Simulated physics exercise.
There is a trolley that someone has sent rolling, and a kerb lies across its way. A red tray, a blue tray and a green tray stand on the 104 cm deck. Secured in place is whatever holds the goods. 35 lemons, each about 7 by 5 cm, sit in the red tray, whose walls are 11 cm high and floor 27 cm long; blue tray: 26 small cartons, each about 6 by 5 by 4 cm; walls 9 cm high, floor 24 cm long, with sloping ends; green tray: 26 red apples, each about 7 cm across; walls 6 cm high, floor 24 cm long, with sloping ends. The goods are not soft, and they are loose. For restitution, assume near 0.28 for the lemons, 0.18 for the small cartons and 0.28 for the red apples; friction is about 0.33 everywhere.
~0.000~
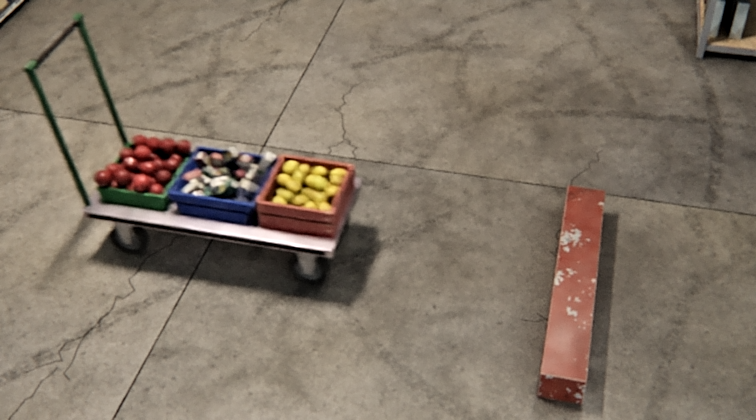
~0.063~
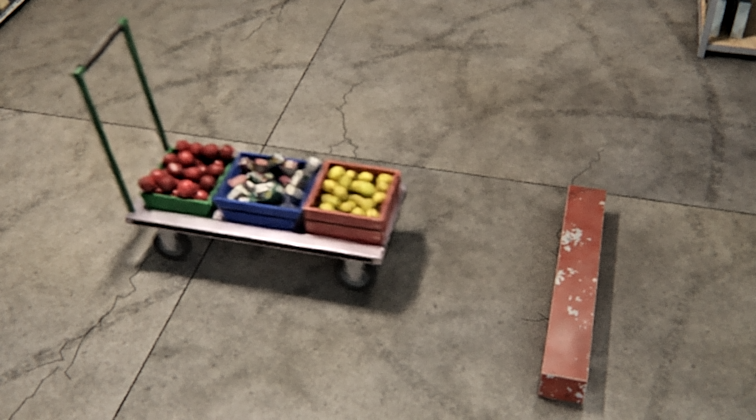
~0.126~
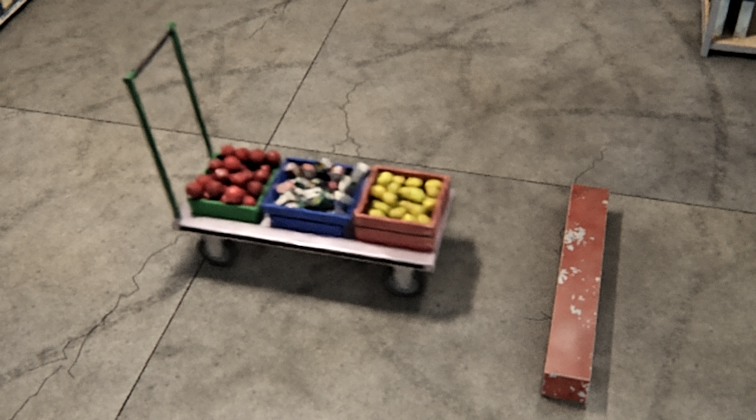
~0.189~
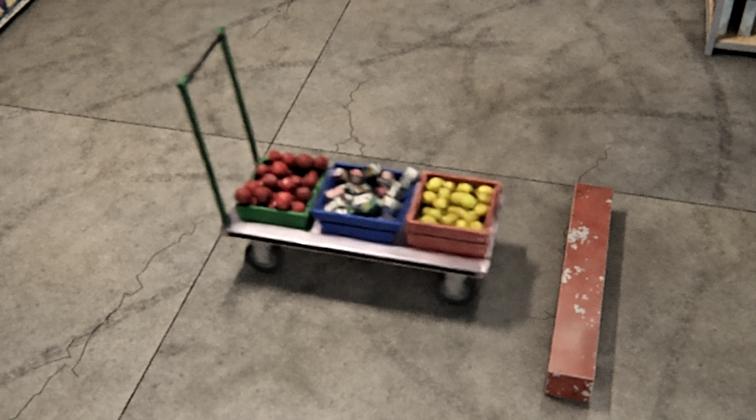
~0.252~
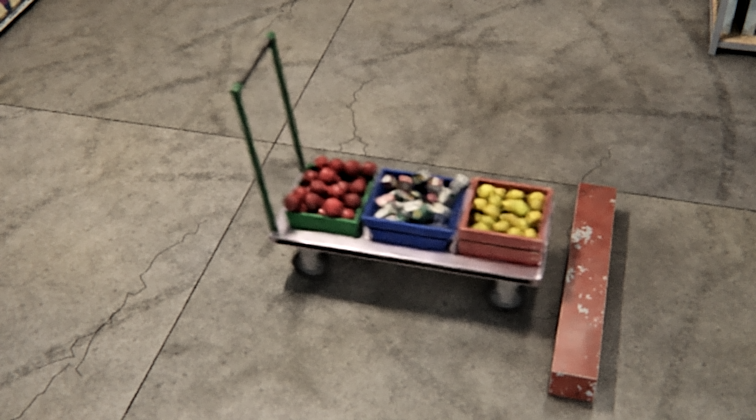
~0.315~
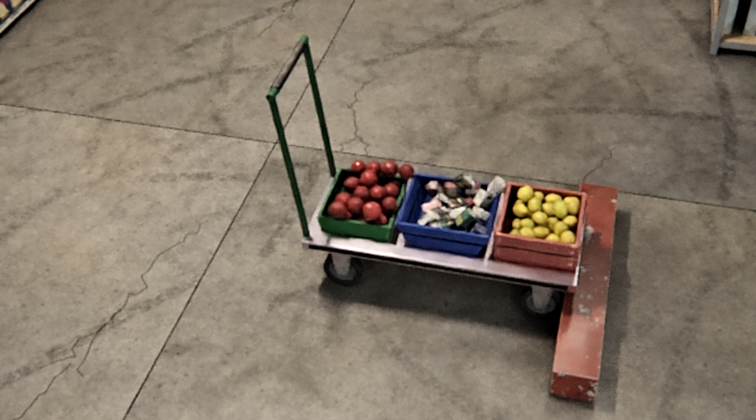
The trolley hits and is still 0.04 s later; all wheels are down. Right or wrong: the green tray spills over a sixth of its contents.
Right, over a sixth spills.
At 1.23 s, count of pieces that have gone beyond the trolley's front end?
Roughly 2.
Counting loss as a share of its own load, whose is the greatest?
Answer: The green tray.
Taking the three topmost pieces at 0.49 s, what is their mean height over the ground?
On average they sit about 48 cm high.
After 0.37 s, the red tray has all 35, the blue tray is down by 1 of 26 and the green tray is down by 5 of 26.
After 0.49 s, the red tray has all 35, the blue tray is down by 4 of 26 and the green tray is down by 11 of 26.
After 0.72 s, the red tray has all 35, the blue tray is down by 4 of 26 and the green tray is down by 12 of 26.
When it is over (at 1.23 s), the red tray has all 35, the blue tray is down by 4 of 26 and the green tray is down by 12 of 26. Asked share, 12 of 26, 46 per cent.
